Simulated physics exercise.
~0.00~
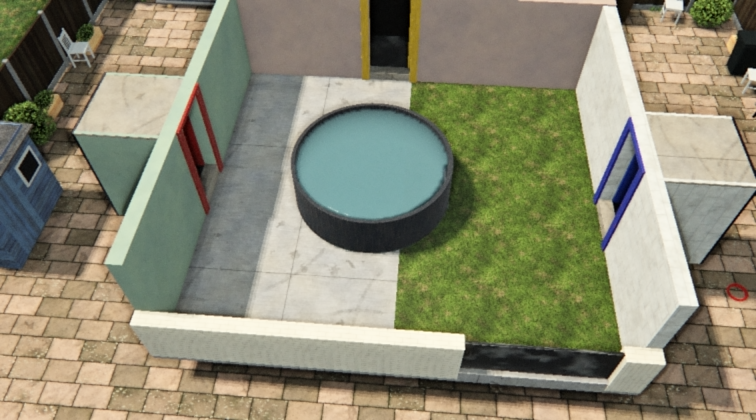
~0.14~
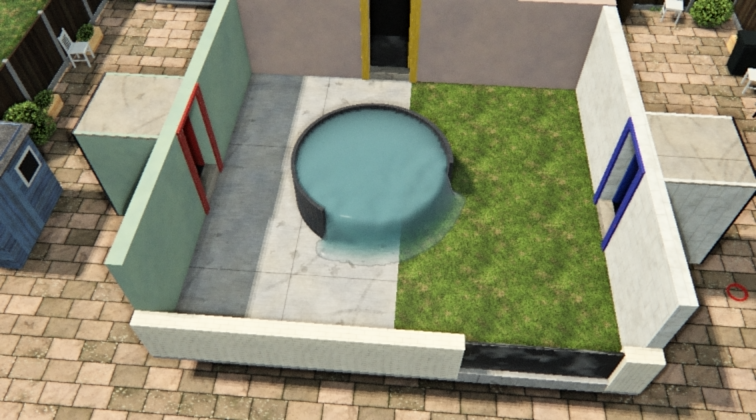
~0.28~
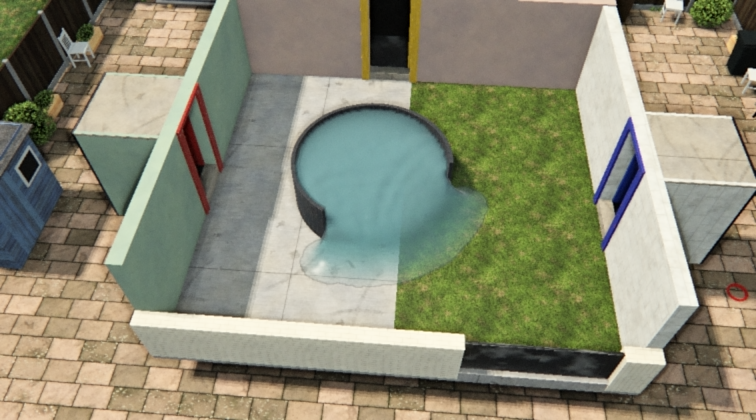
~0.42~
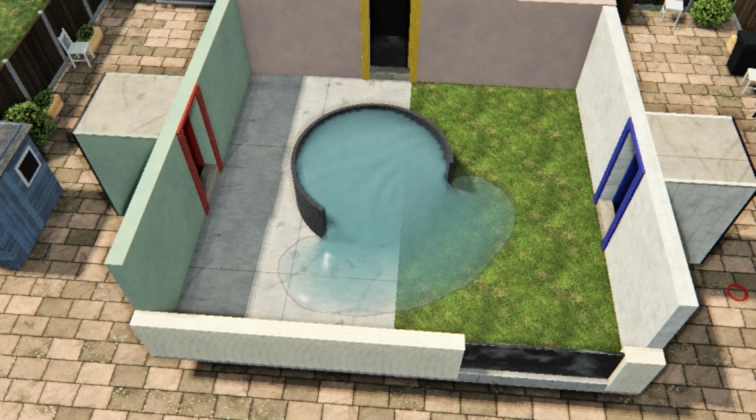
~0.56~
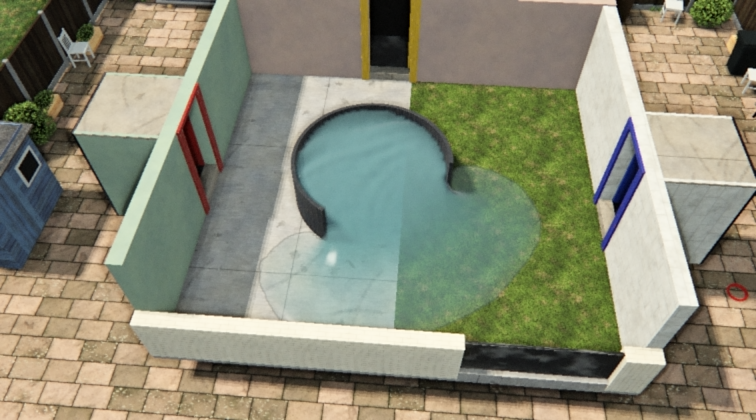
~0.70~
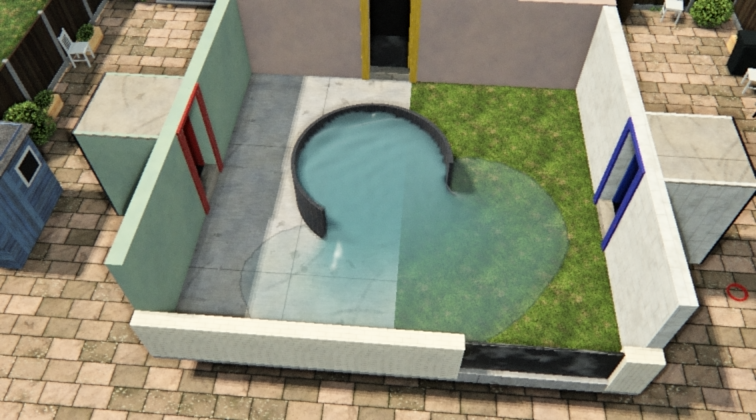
A round, dark-walled pool of blue-green water loses the front section of its wall, and water pours out toward the viewer, fanning across grey paving and grass. Seen from high up by a still camera, the walled terrace has a red-framed doorway left, a yellow one at the back and a blue one right. The clear sheet widens to both sides while the pool's level lowers.
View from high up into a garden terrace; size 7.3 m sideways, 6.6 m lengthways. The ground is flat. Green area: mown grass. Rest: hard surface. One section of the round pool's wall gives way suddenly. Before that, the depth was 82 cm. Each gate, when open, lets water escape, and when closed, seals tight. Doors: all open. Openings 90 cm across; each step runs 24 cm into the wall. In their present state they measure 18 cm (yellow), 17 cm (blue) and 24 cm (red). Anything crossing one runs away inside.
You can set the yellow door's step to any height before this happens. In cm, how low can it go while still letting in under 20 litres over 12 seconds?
I would say 14 cm.
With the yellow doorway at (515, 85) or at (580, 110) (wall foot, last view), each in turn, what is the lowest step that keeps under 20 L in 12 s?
Around 15 and 15 cm respectively.
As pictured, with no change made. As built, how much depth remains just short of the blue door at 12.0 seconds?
Lab note: Depth approx. 9.0 cm.
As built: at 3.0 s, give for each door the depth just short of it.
Yellow door: 0 cm; blue door: 19 cm; red door: 4 cm.
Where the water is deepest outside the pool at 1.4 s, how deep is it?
Around 45 centimetres.
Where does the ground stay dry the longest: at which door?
The yellow door.
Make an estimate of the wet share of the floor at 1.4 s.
About 45 per cent.
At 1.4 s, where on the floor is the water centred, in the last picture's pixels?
(399, 235), roughly.
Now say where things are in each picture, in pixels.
The first frame shows the round pool at (372, 161) is whole and still, 82 cm deep; the yellow door at (390, 43) is dry.
In the second frame, the gap is at (406, 235), the front 0.3 m out at (461, 199); the back of the round pool holds 82 cm.
In the third frame, the front is at (329, 280), 0.8 m from the gap at (406, 236); 2.4 m2 of floor is wet, 82 cm left at the back.
In the fourth frame, the front is at (314, 307), 1.3 m from the gap at (406, 238); 5.6 m2 of floor is wet, 82 cm left at the back.
In the fifth frame, the gap is at (406, 239), the front 1.8 m out at a hidden place; the back of the round pool holds 81 cm.
In the sixth frame, the gap is at (406, 239), the front 2.3 m out at (563, 250); the back of the round pool holds 73 cm; the yellow door at (390, 43), 4.5 m from the gap, is still 3.0 m from the nearest water.
After 1.4 s water covers 45 % of the floor, deepest (45 cm) near (391, 343); it has not reached the yellow door.
After 3.0 s water covers 55 % of the floor, deepest (49 cm) near (621, 370); it has not reached the yellow door.
After 12.0 s water covers 100 % of the floor, deepest (20 cm) near (223, 164); 14 cm at the yellow door, 3 litres in over its 18 cm step.
At the yellow door as built, the water arrived by 6.1 s and peaked near 19 cm at 6.6 s.
With a step of 12 cm, 43 litres would have come in within the 12 s; with 16 cm, 8 litres. So under 20 litres takes about 14 cm.
